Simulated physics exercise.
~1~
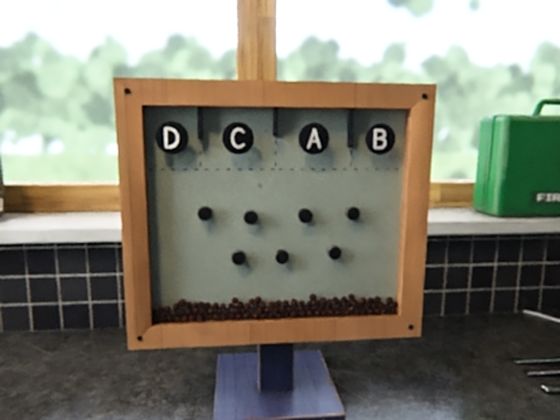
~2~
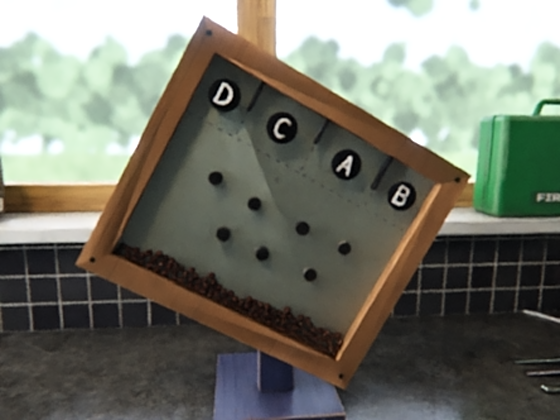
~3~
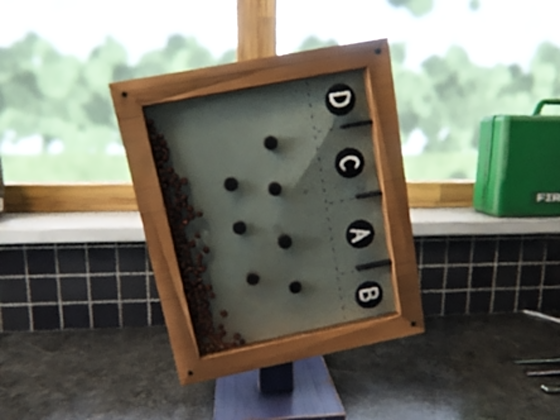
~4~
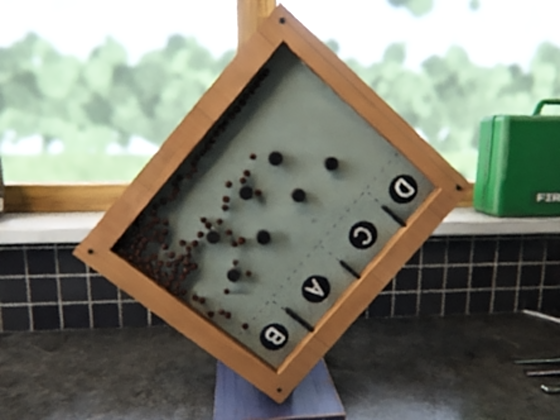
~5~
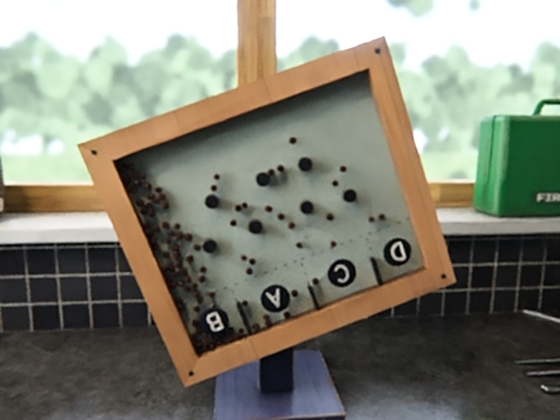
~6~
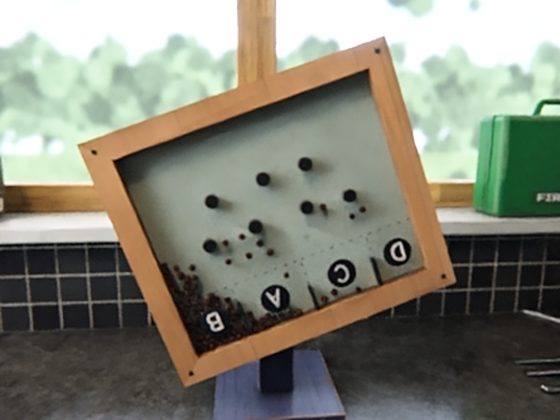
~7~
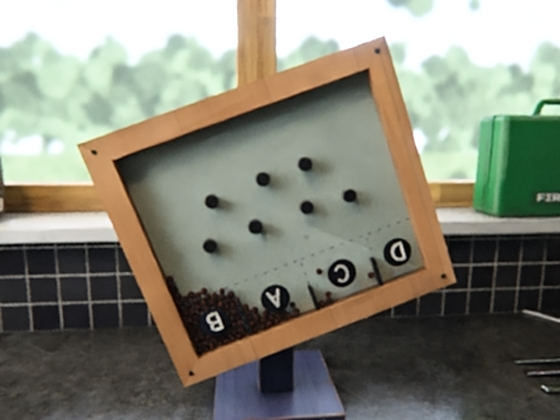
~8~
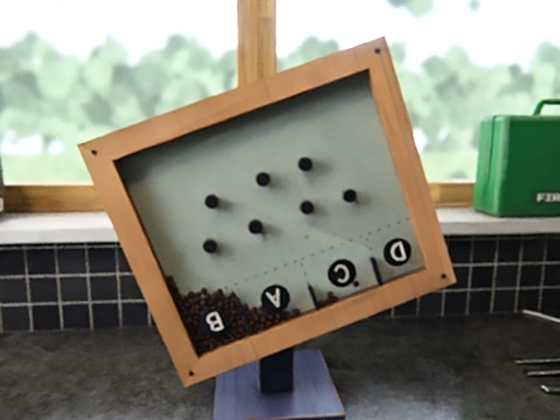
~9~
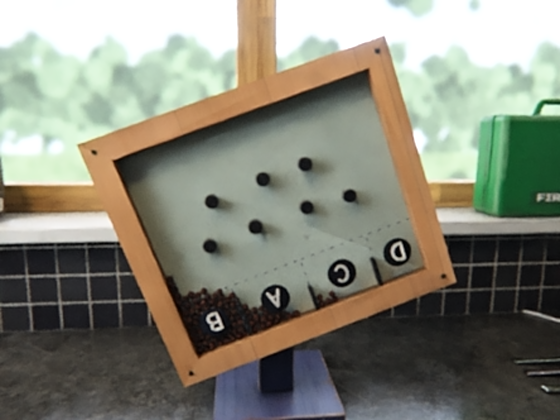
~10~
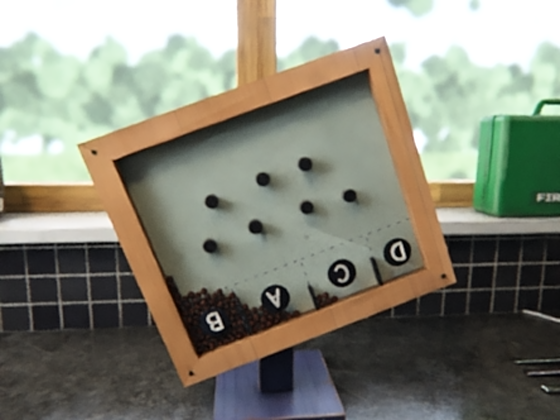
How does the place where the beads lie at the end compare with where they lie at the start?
At the start the beads lie in a thin layer along the bottom of the upright box. At the end they are heaped in the lower left of the tilted box, mostly around B and A, with their middle slightly further left than before.
